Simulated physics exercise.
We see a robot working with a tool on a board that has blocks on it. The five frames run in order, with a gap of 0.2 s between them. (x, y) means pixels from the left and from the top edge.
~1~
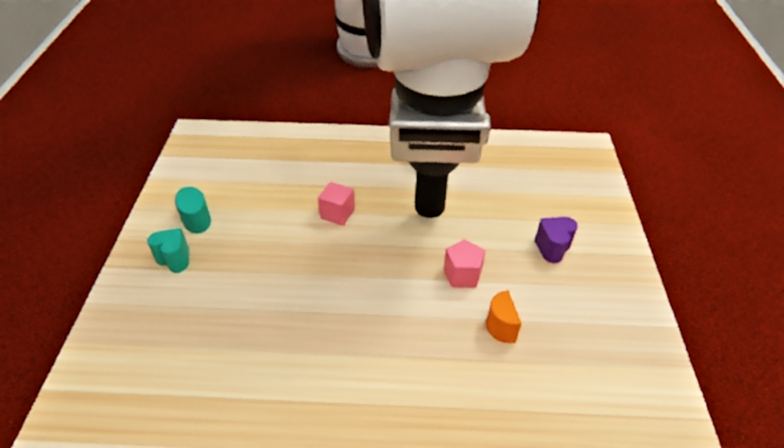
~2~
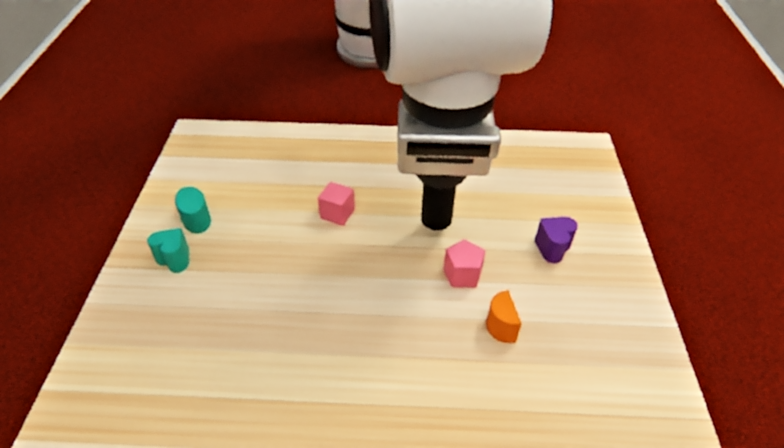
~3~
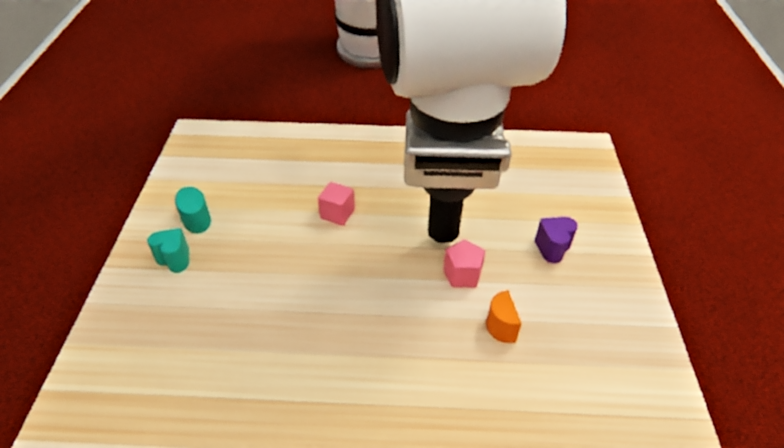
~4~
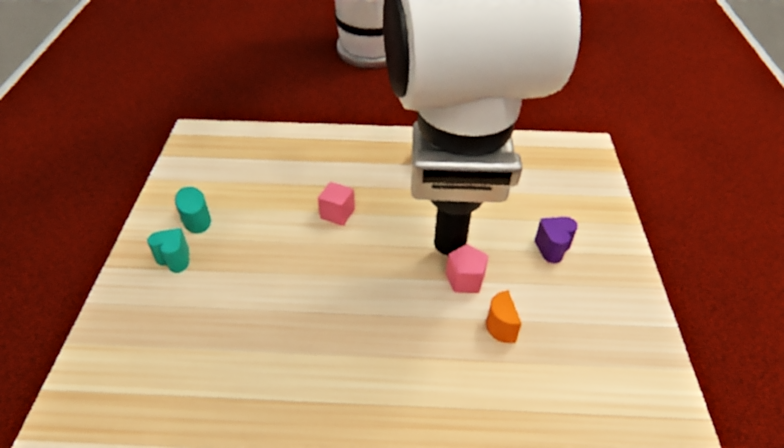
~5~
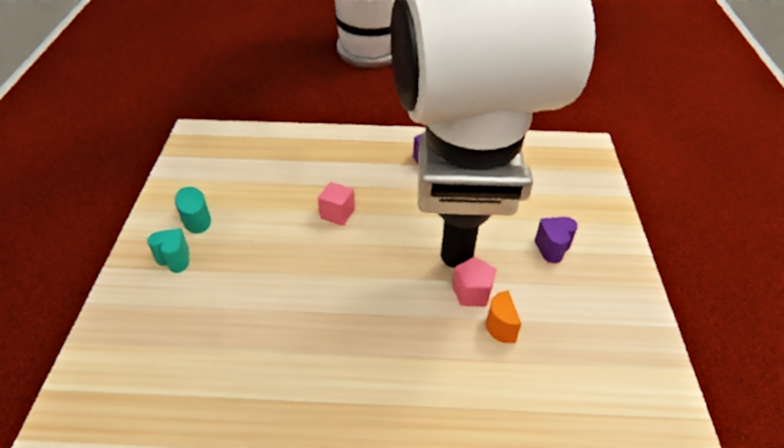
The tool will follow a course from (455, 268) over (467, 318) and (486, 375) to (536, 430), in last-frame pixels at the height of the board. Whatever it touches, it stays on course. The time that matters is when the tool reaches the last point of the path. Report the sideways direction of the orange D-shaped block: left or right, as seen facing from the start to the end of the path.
Out to the left.
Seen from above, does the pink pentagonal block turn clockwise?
No
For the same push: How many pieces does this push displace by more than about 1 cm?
Of all the blocks, two travel more than a centimetre.
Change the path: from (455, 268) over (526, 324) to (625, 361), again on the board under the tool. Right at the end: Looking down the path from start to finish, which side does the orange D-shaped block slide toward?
It moves off to the right.
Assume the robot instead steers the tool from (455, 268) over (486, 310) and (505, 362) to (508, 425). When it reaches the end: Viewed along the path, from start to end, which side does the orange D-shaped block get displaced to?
Sideways shift: Left.
On the path given first. One third of the way, tool (470, 308); pink pentagonal block (508, 321), turned 50° anticlockwise; orange D-shaped block (537, 341), turned 30° clockwise.
Two thirds of the way, tool (488, 365); pink pentagonal block (529, 349); orange D-shaped block (568, 351), turned 55° clockwise.
At the end, tool (541, 420); pink pentagonal block (534, 354), turned 165° anticlockwise; orange D-shaped block (571, 351), turned 55° clockwise.
